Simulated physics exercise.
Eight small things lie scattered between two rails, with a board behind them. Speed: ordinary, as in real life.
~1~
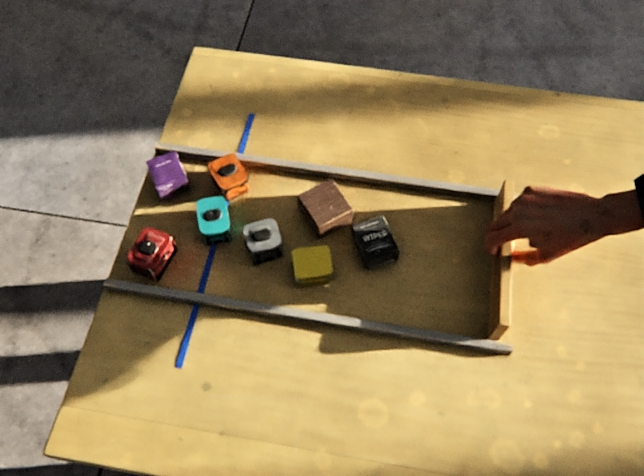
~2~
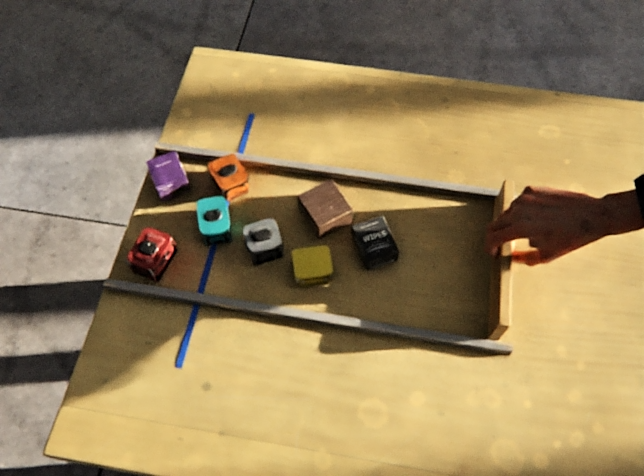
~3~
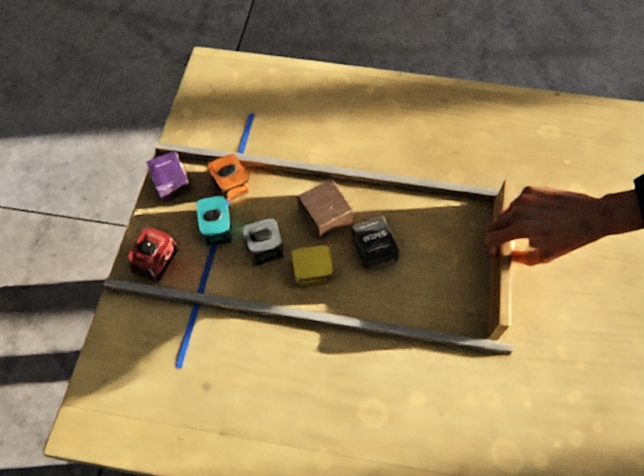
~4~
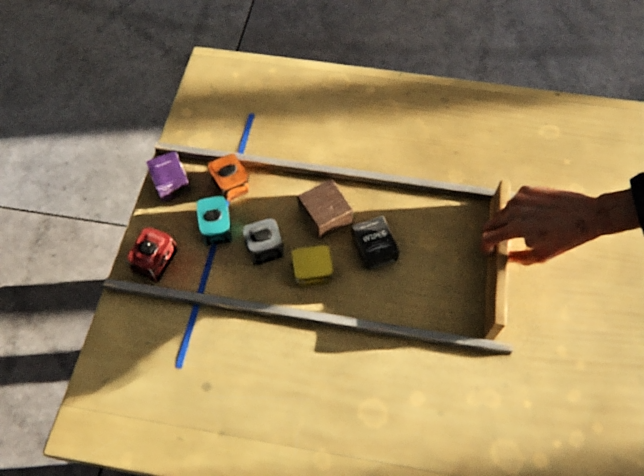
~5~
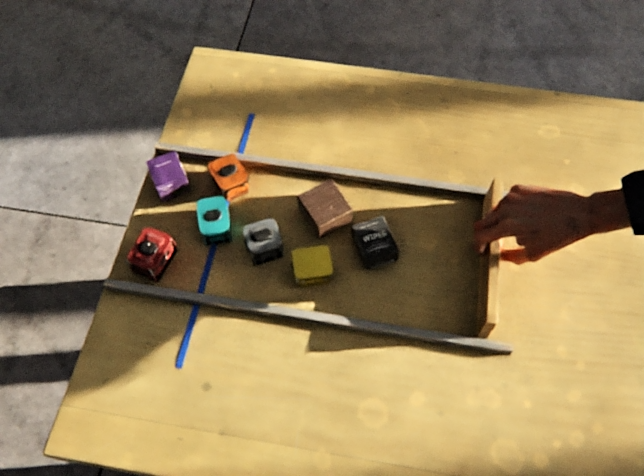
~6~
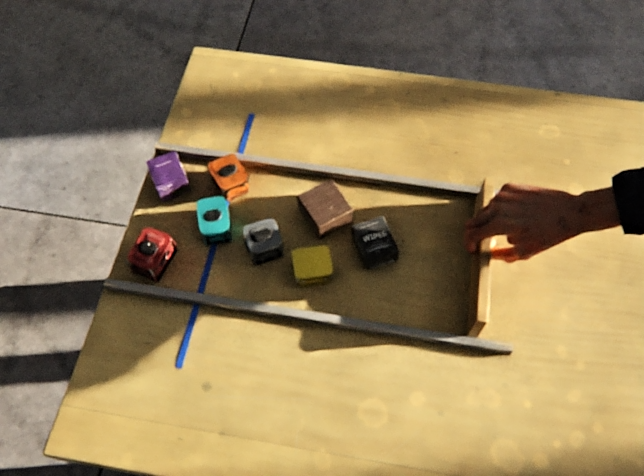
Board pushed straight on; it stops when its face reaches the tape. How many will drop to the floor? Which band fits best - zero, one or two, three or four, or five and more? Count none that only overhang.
The band that fits is zero.
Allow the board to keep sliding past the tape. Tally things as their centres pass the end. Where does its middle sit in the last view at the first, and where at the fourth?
The first one at (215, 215), the next at (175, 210).
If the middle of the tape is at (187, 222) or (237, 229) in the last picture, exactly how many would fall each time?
Down on the floor: 2 and 0.
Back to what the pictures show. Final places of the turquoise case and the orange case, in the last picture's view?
Turquoise case at about (142, 209), orange case at about (179, 165).
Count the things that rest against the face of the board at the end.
Contact count: 3.
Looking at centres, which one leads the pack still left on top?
The purple box is foremost.
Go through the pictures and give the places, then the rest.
The first frame shows purple box (169, 176); red case (152, 254); turquoise case (215, 221); board (501, 258); tape (219, 226).
The second frame shows red case (152, 254); yellow case (312, 267).
The third frame shows turquoise case (215, 221); board (501, 258).
The fourth frame shows purple box (169, 176); black box (375, 243).
The fifth frame shows red case (152, 254); grey case (264, 242).
The sixth frame shows purple box (169, 176); red case (152, 254); turquoise case (215, 221); board (481, 255); tape (219, 226).
Soon after, none off yet; purple box at rest near (169, 176); red case at rest near (152, 254); turquoise case at rest near (215, 221).
In the end, the number that fall off is zero.
